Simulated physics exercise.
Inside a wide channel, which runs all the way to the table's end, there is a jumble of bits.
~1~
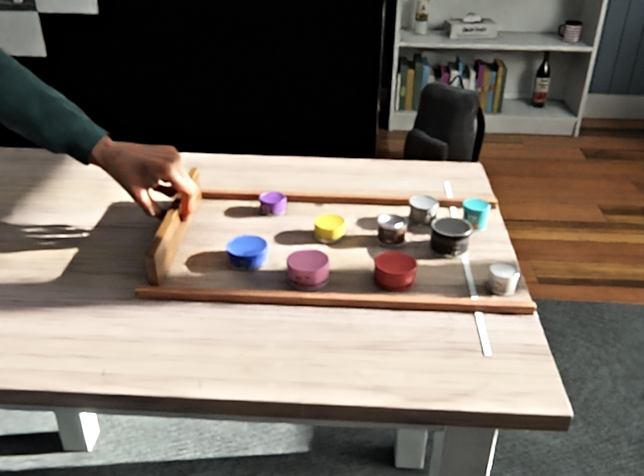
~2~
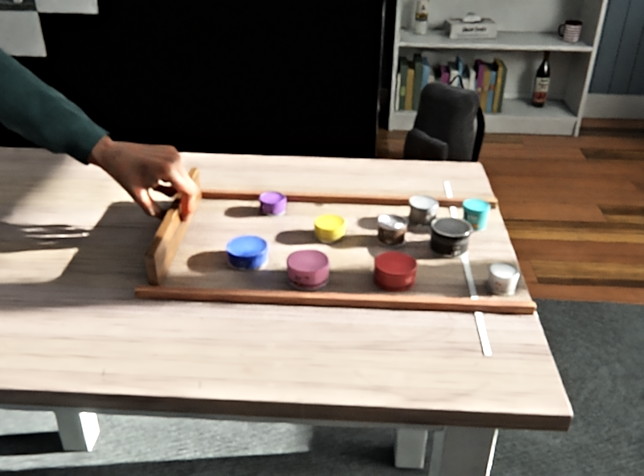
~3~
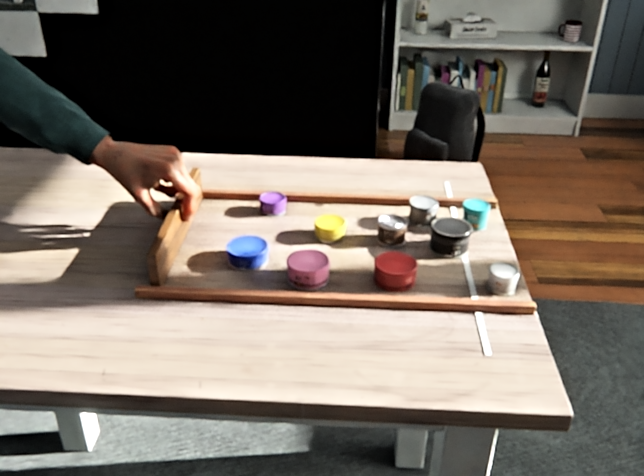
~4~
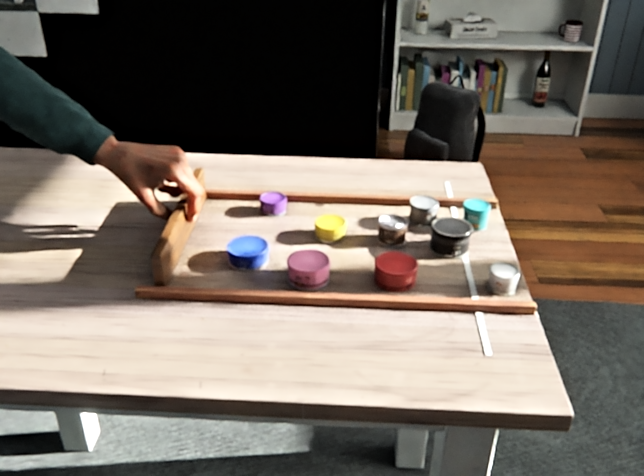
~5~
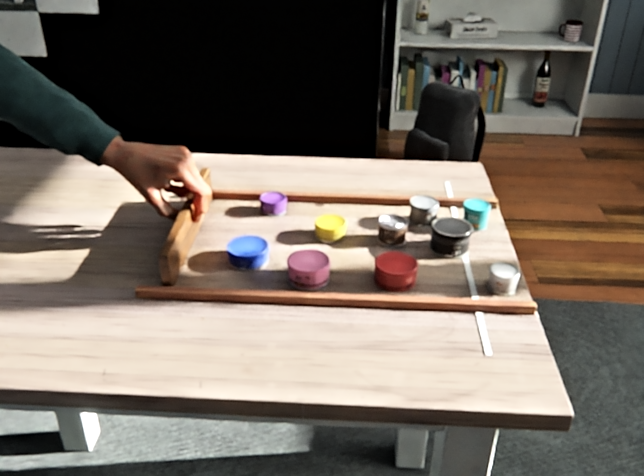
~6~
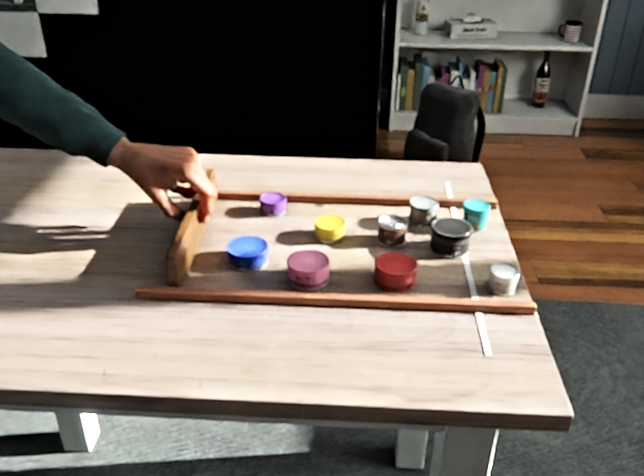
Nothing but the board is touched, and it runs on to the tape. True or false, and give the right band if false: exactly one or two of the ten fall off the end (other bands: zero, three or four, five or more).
False, three or four fall off.
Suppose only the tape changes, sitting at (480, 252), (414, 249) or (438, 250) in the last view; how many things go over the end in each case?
It would be 6, 0 and 1.
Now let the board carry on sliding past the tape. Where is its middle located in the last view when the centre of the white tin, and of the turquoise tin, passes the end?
Points: About (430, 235) and about (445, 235).
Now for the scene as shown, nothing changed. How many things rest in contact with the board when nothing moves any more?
The count in contact is 4.
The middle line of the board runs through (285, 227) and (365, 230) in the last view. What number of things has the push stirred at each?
3 by the first point, 6 by the second.
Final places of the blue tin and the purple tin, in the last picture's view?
(489, 261) and (468, 209).
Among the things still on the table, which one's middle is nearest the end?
That's the black tin.
A little later, none off yet; white tin at rest near (503, 279); turquoise tin at rest near (475, 216); black tin at rest near (450, 238).
Next, none off yet; white tin at rest near (503, 279); turquoise tin at rest near (475, 216); black tin moving near (456, 239).
When it is over, the number that fall off is three or four; down, red tub, turquoise tin and white tin.
